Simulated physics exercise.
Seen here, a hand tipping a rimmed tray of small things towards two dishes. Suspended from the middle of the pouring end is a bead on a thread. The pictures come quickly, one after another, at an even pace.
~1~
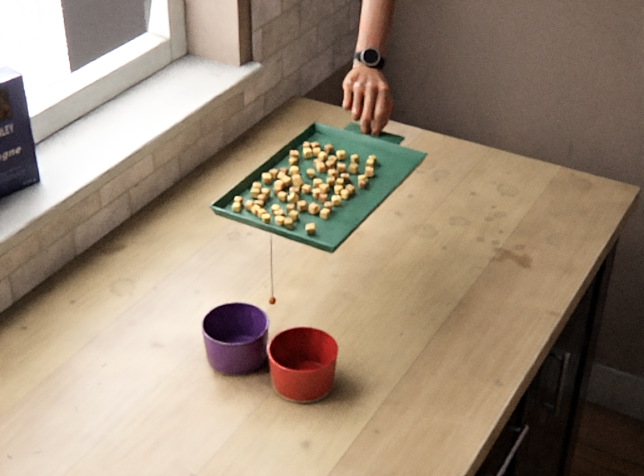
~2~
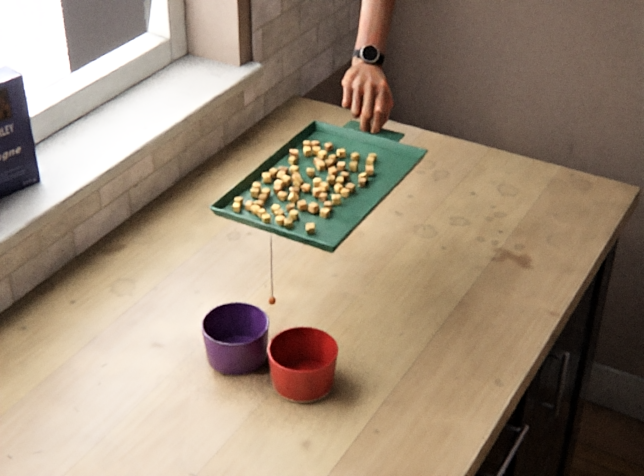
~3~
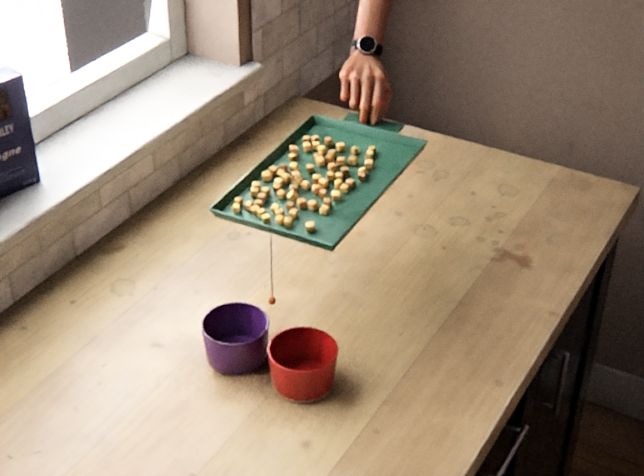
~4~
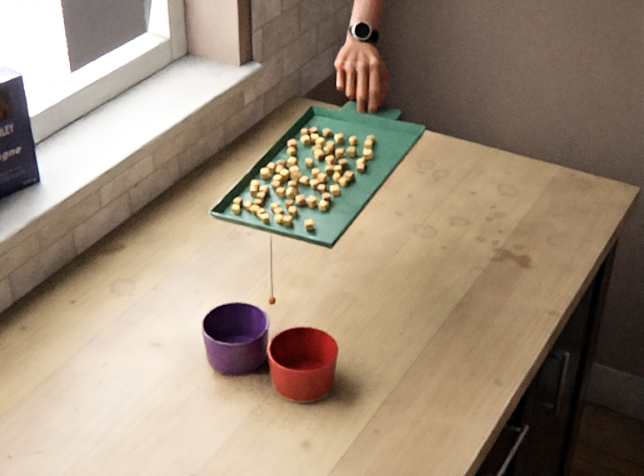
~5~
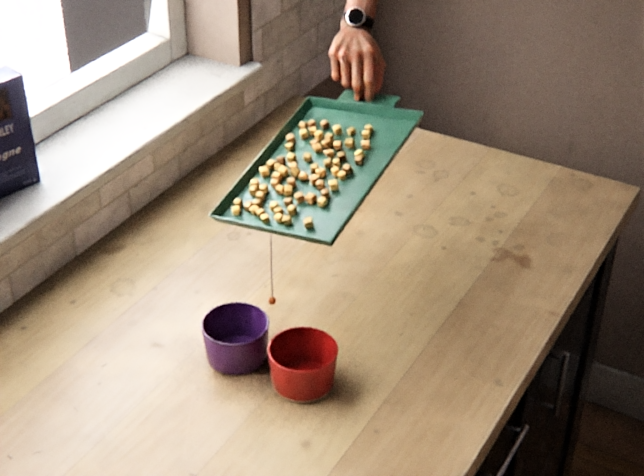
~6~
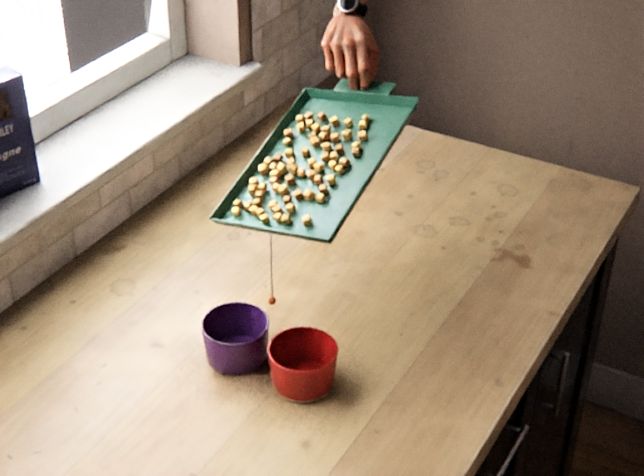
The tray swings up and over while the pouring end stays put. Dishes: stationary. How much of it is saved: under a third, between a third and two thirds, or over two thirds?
Once it's all tipped, the dishes get not even a third of it.
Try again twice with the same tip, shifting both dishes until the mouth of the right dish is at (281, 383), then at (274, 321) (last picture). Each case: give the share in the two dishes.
Trial 1 about 0 %, trial 2 about 60 %.
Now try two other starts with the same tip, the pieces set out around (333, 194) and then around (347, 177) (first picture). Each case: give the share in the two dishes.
Some 30 and then some 20 per cent.
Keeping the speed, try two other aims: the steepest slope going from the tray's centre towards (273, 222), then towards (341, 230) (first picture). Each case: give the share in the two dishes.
For the first aim it is 50 in a hundred, for the second 20 in a hundred.
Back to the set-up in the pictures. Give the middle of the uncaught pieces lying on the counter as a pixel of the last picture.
I'd put the middle at roughly (199, 317).
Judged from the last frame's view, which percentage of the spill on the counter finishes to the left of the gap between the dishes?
Close to 90 per cent.
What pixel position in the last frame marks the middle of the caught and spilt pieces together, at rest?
At about (205, 331), give or take.
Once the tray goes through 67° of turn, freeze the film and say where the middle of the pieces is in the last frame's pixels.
Somewhere near pixel (244, 199).
Soon after the last picture, tray tipped steeply; nearly all on the tray; a stray few outside both; a small part in the air.
A little later, tray tipped past a quarter turn; a small part on the tray; a small part in the left dish; about a third outside both; about a third in the air.
Later still, tray tipped past a quarter turn; about a quarter in the left dish; most outside both.
At rest, tray tipped past a quarter turn; none in the right dish; about a quarter in the left dish; most outside both.
